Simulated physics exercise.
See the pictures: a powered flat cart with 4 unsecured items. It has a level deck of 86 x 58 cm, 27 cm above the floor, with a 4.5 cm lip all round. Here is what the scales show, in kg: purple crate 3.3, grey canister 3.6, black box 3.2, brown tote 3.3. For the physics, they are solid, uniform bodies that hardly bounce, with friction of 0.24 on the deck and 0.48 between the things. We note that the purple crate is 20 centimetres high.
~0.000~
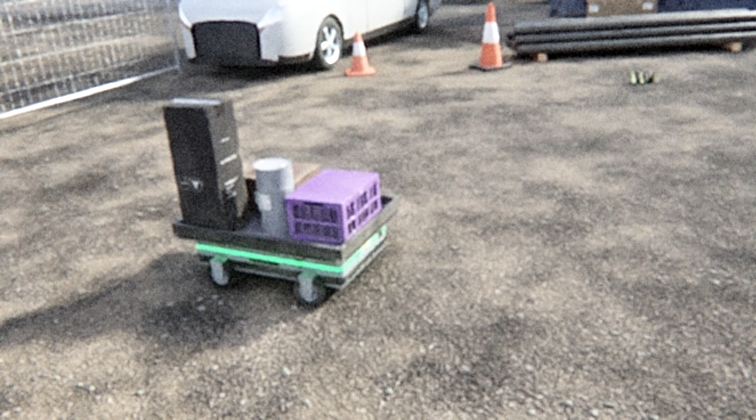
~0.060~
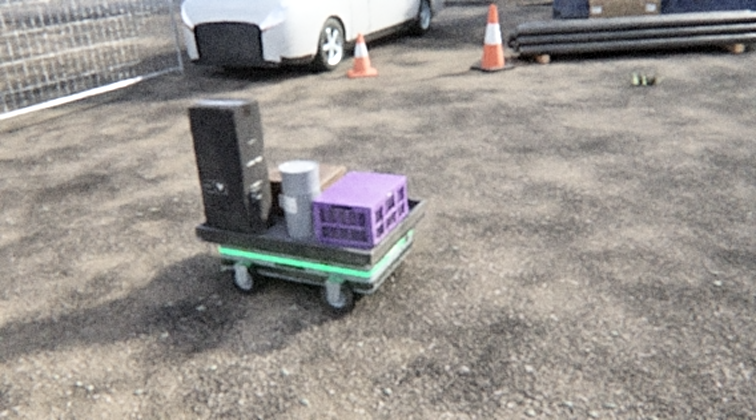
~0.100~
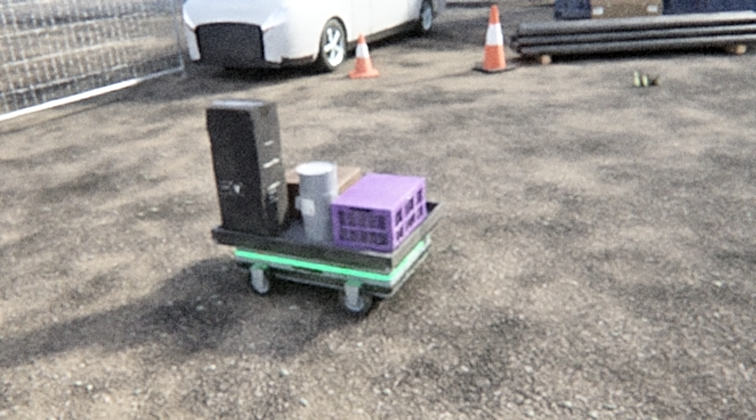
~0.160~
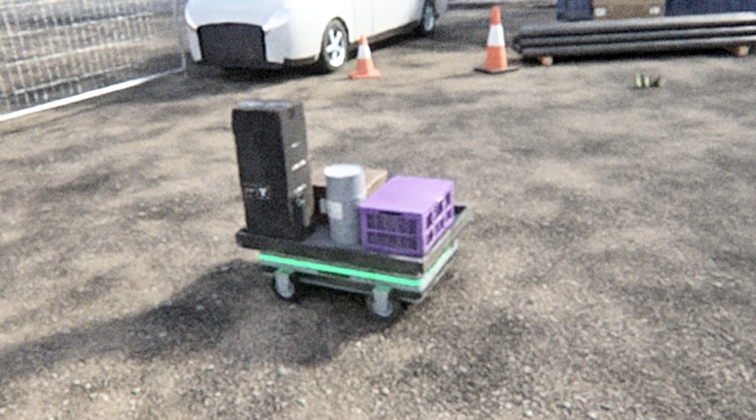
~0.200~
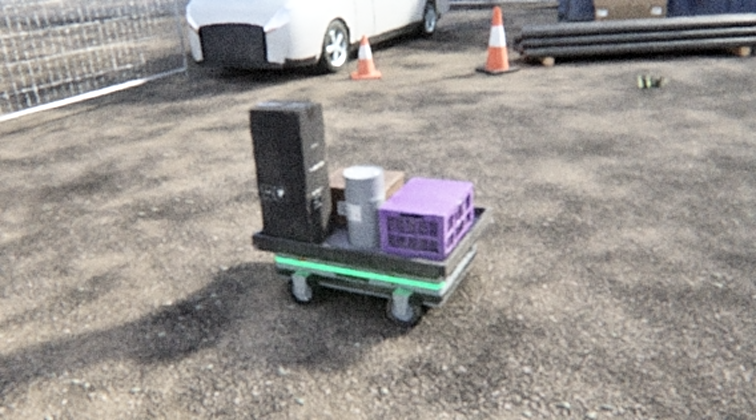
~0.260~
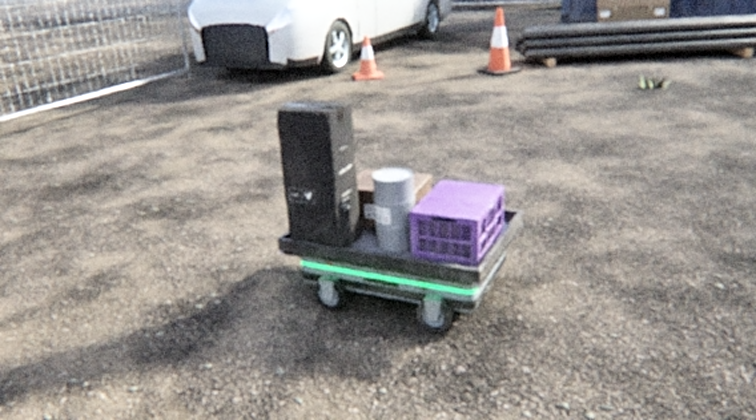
The video shows a flat wheeled cart with a green stripe carrying a tall black box, a grey canister, a brown tote and a purple crate as it rolls steadily to the right across gravelly ground, its load staying in place.
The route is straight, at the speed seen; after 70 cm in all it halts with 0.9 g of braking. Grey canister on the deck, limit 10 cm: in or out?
Stays.
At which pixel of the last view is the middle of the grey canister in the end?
Around (497, 220).
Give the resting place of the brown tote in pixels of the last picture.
My guess is roughly (497, 212).
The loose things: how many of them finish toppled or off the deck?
The number is 0.
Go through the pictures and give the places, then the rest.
In the first picture, 0 cm covered; grey canister (277, 196); purple crate (335, 205).
In the second picture, 14 cm covered; purple crate (362, 208).
In the third picture, 23 cm covered; black box (249, 170).
In the fourth picture, 37 cm covered; purple crate (409, 214); black box (275, 172).
In the fifth picture, 46 cm covered; purple crate (428, 216).
In the sixth picture, 60 cm covered; grey canister (395, 209); black box (320, 176).
After 0.46 s, 95 cm covered; grey canister moved 6 cm near (490, 220); brown tote moved 8 cm; black box moved 8 cm.
After 0.56 s, 100 cm covered; grey canister 5° off upright near (502, 220); black box 7° off upright; brown tote moved 11 cm.
After 1.16 s, 100 cm covered, stopped; grey canister moved 4 cm near (497, 220); black box moved 13 cm; brown tote moved 10 cm.
In the end (2.6 s), not toppled but over 10 cm from the start, black box and brown tote; the other 2 under 10 cm from the start. In the last view, grey canister near (497, 220).
